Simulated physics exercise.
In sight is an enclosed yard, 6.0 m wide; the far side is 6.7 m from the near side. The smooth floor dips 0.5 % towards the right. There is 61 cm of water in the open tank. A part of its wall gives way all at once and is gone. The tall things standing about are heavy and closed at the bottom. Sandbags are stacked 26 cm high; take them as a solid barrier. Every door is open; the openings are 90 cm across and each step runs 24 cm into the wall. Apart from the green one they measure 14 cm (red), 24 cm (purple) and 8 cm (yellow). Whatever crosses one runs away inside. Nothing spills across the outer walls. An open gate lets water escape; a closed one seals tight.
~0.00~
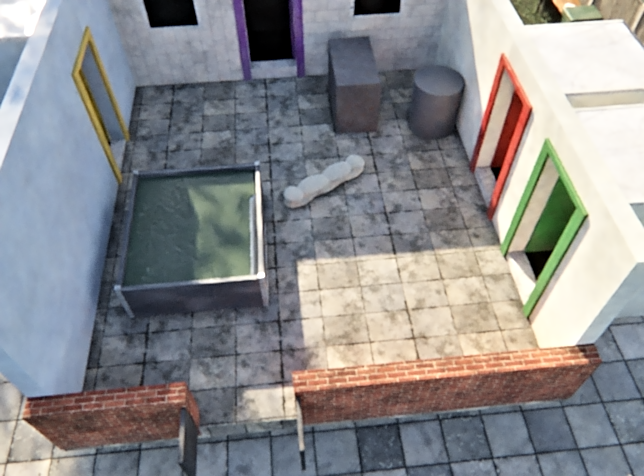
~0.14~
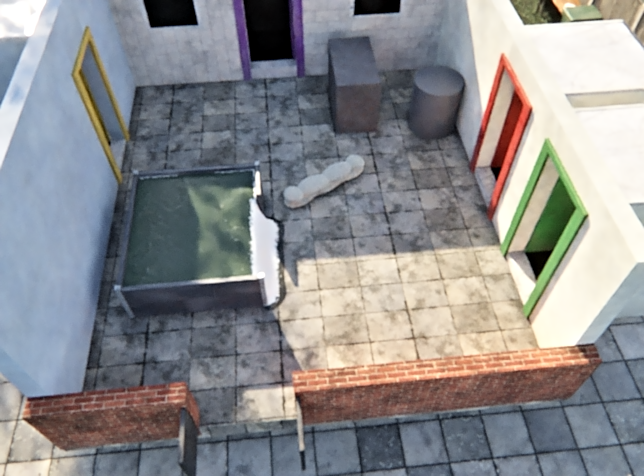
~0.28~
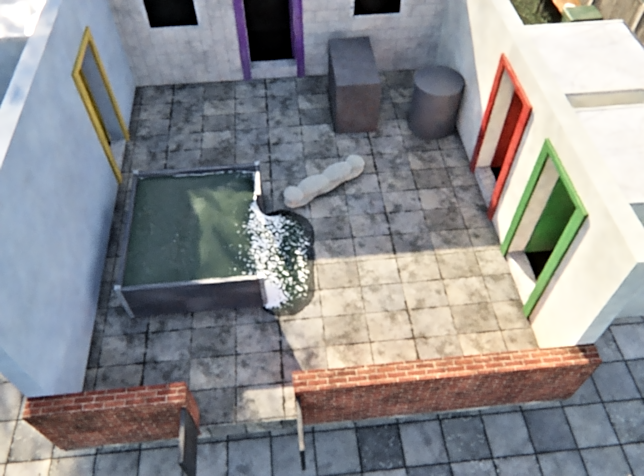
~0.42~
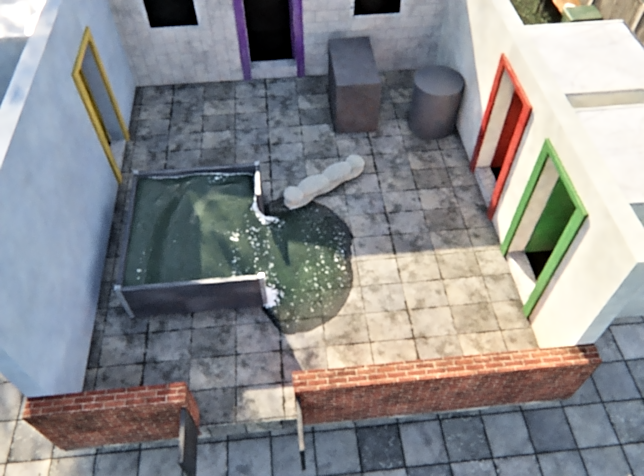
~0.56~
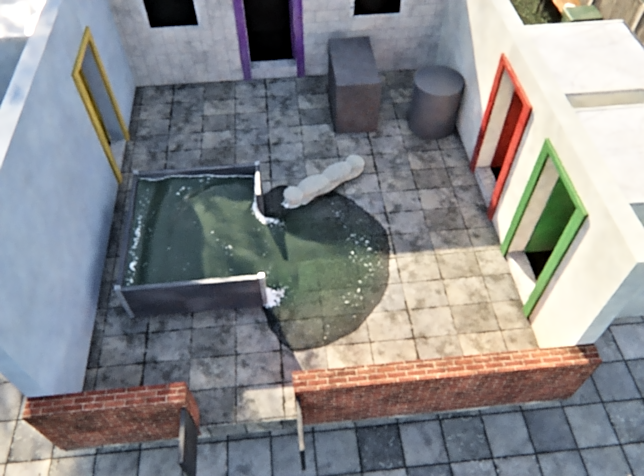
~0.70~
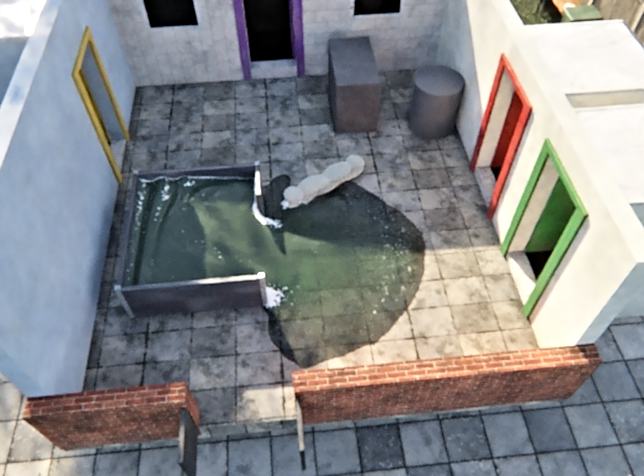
A paved, walled yard is seen from high above by a still camera. An open tank of green water stands at the left near a yellow doorway, with pale sandbags beside it, a grey block and cylinder behind, a purple doorway at the back, and red and green ones at the right. Part of the tank's right wall vanishes, and water pours out, foaming, then spreads rightward in a widening dark pool.
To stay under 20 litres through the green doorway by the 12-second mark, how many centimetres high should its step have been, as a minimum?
Close to 22 cm is just enough.
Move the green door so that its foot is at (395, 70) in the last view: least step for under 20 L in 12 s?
About 8.5 cm.
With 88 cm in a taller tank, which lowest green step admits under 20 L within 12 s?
Then roughly 34 cm.
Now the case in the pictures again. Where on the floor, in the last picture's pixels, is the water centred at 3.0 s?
Around (352, 257).
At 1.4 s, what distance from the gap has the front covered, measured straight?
Some 3.8 m out.
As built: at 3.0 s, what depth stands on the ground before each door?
Depths in cm: Red 20, purple 0, green 26, yellow 0.
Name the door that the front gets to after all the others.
Last comes the purple one.
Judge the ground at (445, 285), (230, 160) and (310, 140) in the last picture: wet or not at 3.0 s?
In turn: Wet, dry, dry.
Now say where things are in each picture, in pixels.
The first frame shows still water, 61 cm deep, in the open tank at (195, 224); the green door at (536, 239) is dry.
In the second frame, the front is at (281, 291), 0.2 m from the gap at (261, 254); 0.2 m2 of floor is wet, 61 cm left at the back.
In the third frame, the gap is at (261, 255), the front 0.7 m out at (309, 240); the back of the open tank holds 61 cm.
In the fourth frame, water pours out at (261, 255) and has run 1.3 m, to (346, 255); about 8 cm deep outside, 60 cm at the back.
In the fifth frame, the front is at (383, 240), 1.9 m from the gap at (261, 255); 3.7 m2 of floor is wet, 52 cm left at the back.
In the sixth frame, the front is at (419, 243), 2.4 m from the gap at (261, 255); 5.1 m2 of floor is wet, 52 cm left at the back; the green door at (536, 239), 3.7 m from the gap, is still 1.4 m from the nearest water.
After 1.4 s water covers 35 % of the floor, deepest (30 cm) near (275, 271); 22 cm at the green door, 2 litres in over its 14 cm step.
After 3.0 s water covers 40 % of the floor, deepest (30 cm) near (457, 133); 26 cm at the green door, 80 litres in over its 14 cm step.
After 12.0 s water covers 95 % of the floor, deepest (10 cm) near (424, 69); 8 cm at the green door, 118 litres in over its 14 cm step.
At the green door as built, the water arrived by 1.2 s and peaked near 27 cm at 2.0 s.
Run again over the same 12 s with other heights there, 46 litres in over 19 cm, 5 litres over 25.5 cm. The limit of 20 litres is kept from about 22 cm up.
